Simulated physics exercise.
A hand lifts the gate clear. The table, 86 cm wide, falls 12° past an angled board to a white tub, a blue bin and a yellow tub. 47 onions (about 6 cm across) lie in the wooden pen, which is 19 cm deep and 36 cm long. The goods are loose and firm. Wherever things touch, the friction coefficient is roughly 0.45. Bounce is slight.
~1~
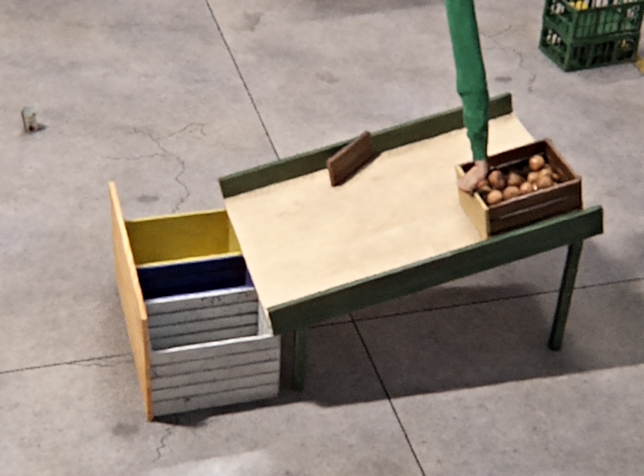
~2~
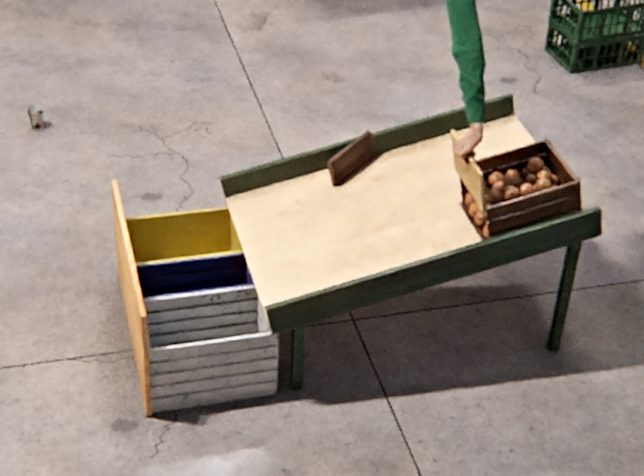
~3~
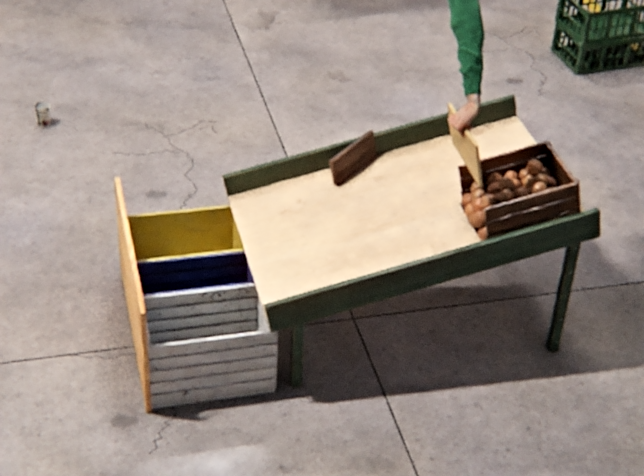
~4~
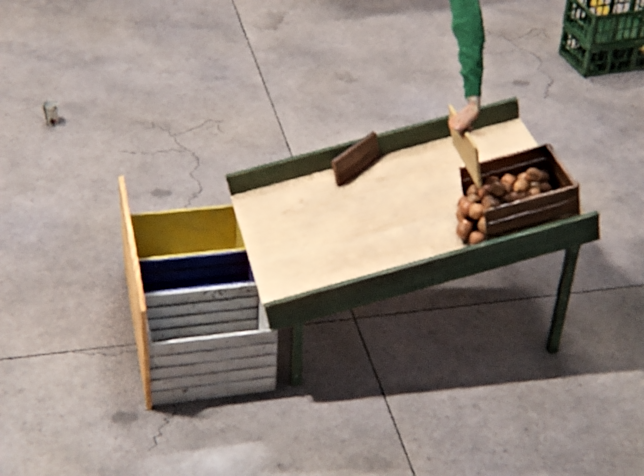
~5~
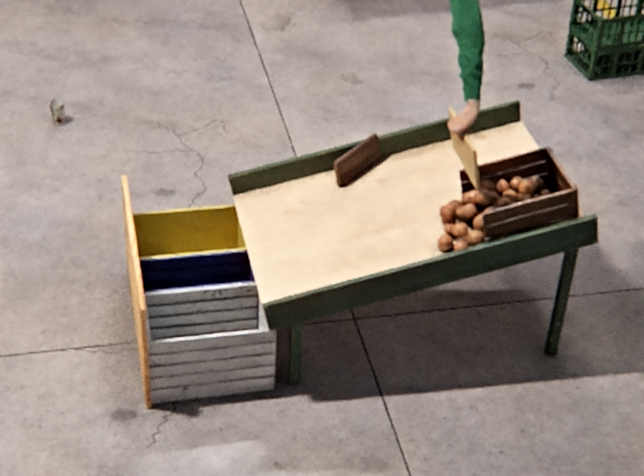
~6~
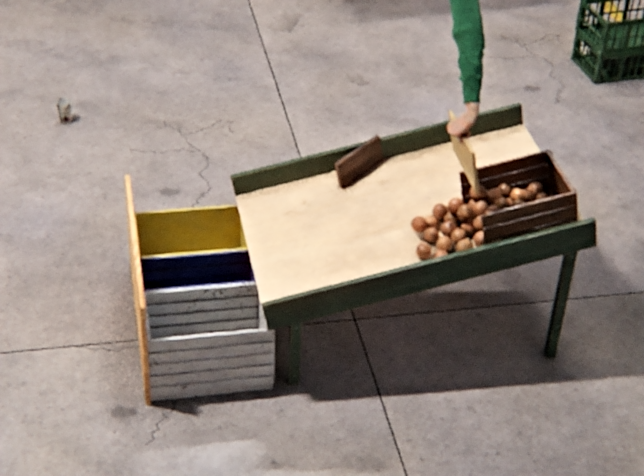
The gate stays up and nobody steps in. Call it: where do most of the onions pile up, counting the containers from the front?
Most pile up in the first container.
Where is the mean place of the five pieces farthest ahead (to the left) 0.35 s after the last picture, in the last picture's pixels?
(349, 258).
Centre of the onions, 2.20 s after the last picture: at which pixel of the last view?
Look around pixel (183, 351).
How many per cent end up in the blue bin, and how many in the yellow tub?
Result: Near 30 % and near 0 %.
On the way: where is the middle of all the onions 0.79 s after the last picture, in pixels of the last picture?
You'd find the load's middle at roughly (377, 246).
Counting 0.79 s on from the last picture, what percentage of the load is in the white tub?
Roughly 5 percent.
Then, 0.35 s after the last picture, 19 still in the wooden pen and 28 on the slope.
Then, 0.79 s after the last picture, 6 still in the wooden pen, 3 in the white tub, 2 in the blue bin, 35 on the slope and 1 in the air.
Then, 1.41 s after the last picture, 16 in the white tub, 8 in the blue bin, 1 in the yellow tub, 16 on the slope and 6 in the air.
When it is over (2.20 s after the last picture), 33 in the white tub, 13 in the blue bin and 1 in the yellow tub.
